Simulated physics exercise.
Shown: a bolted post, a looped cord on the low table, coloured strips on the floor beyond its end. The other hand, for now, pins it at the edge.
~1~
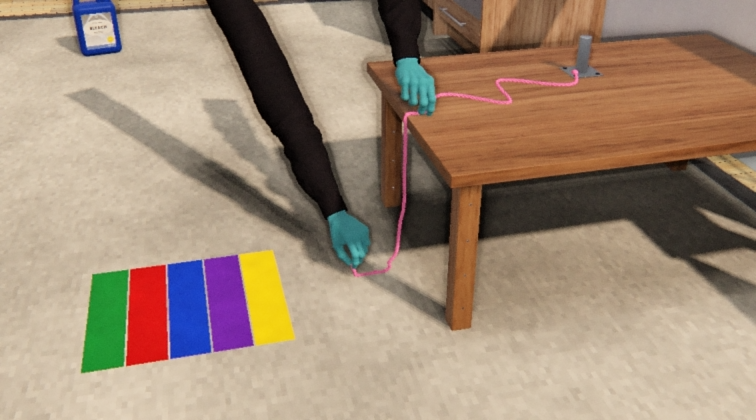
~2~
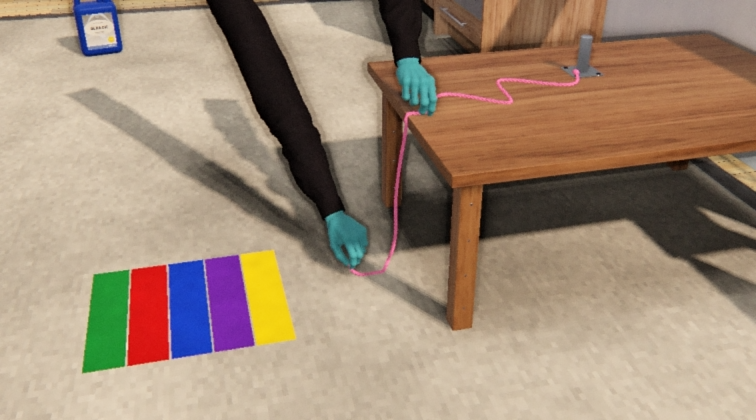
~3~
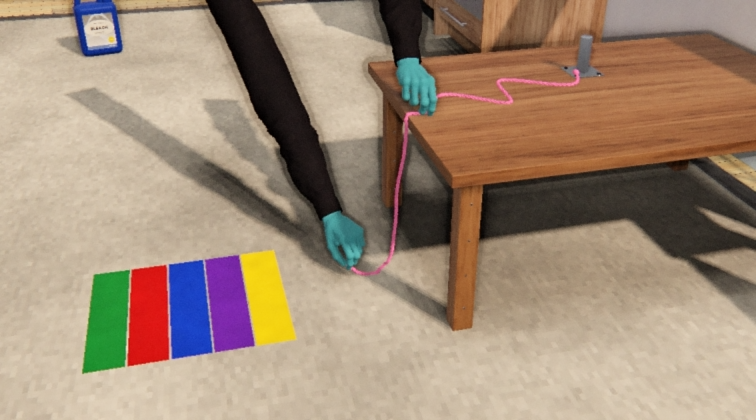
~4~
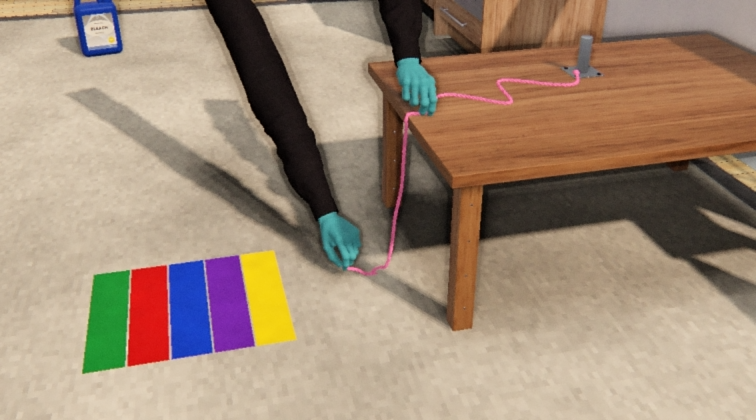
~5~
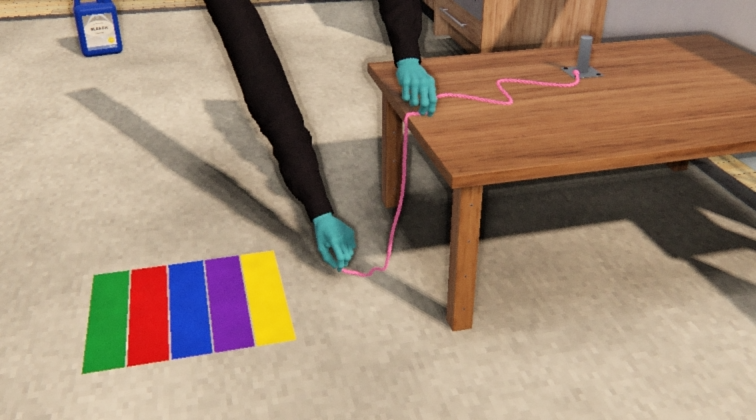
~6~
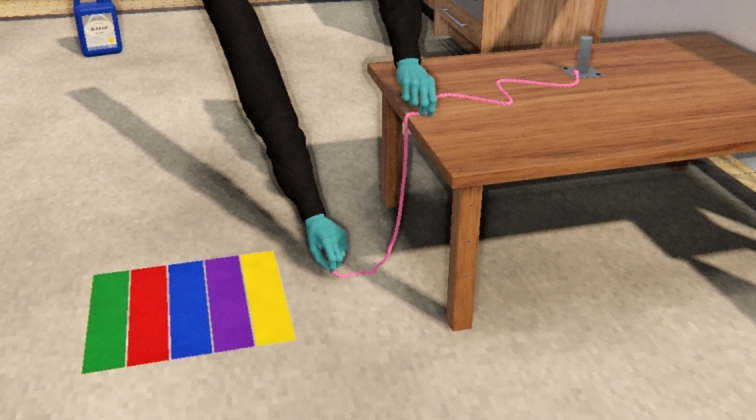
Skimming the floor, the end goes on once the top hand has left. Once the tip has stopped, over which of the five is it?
Over the green strip.
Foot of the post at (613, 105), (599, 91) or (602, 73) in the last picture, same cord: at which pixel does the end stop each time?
First close to (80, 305), next close to (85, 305), last close to (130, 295).
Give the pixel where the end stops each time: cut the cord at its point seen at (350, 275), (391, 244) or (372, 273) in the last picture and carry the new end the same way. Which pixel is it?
Taking the tries in order gives (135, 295), (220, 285) and (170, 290).
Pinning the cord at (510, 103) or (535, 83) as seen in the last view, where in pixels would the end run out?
First try at (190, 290), second at (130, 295).
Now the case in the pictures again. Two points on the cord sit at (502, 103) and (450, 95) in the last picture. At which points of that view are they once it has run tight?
(424, 103) and (377, 127), roughly.
Soon after, end near (184, 289); over blue.
After that, end near (132, 296); over red.
At the stop, end near (101, 301); over green. Over green.
